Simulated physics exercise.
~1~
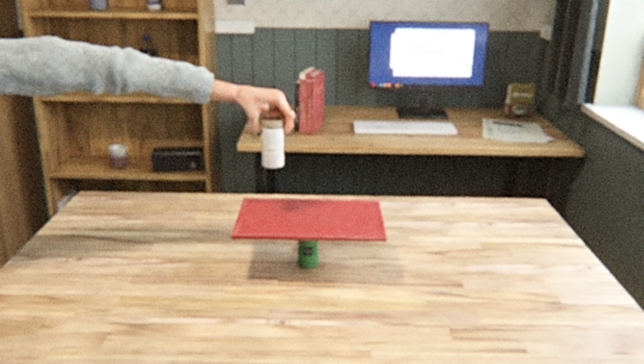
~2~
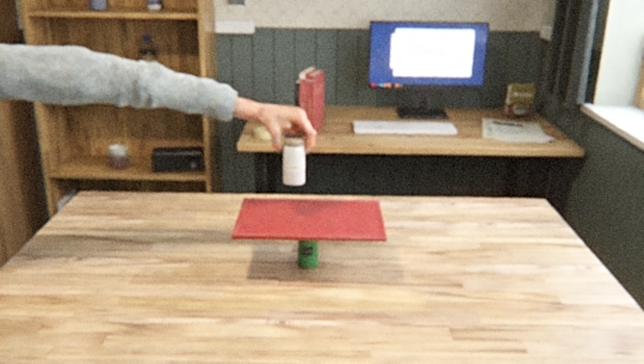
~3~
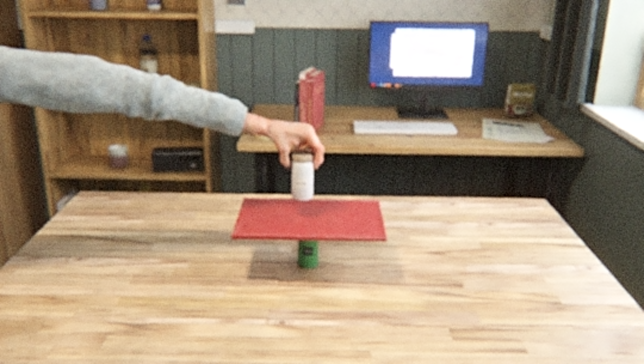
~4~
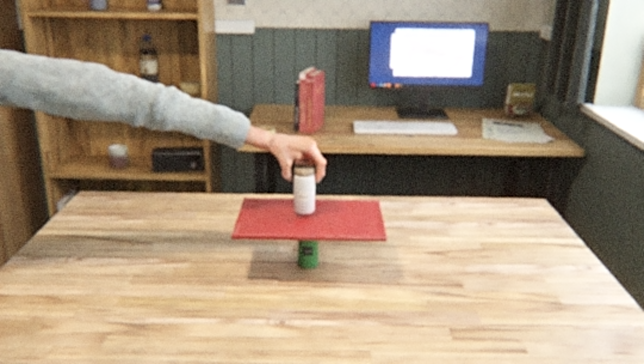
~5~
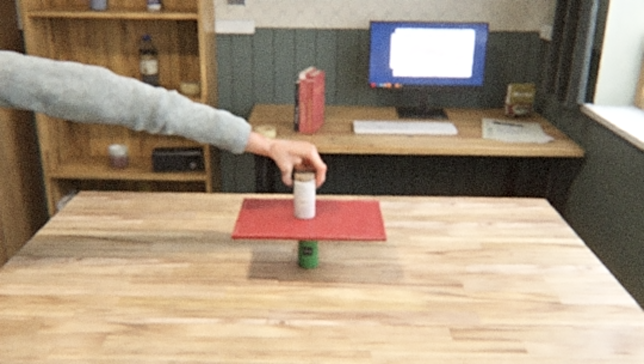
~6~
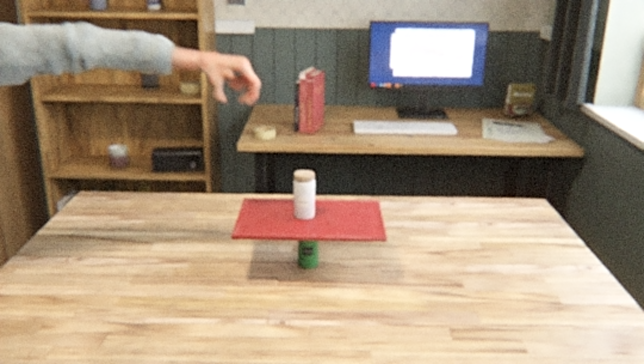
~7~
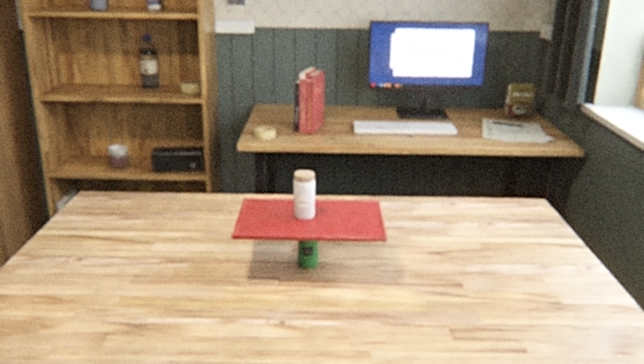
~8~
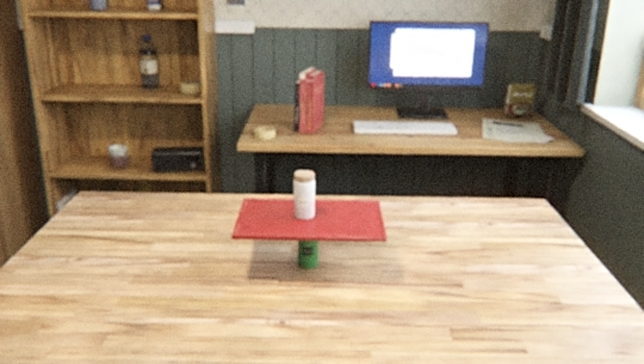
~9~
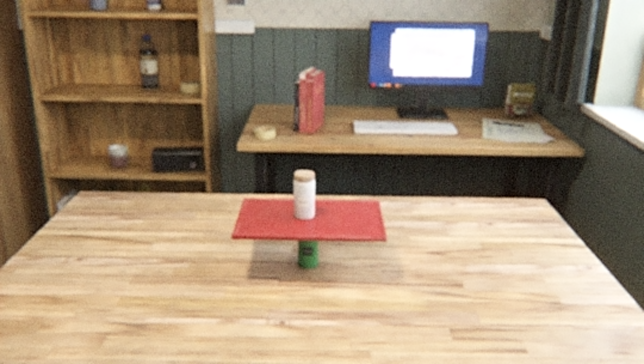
A hand lowers a white shaker onto a red lid balanced on a green shaker, lets go and withdraws, leaving the stack standing.
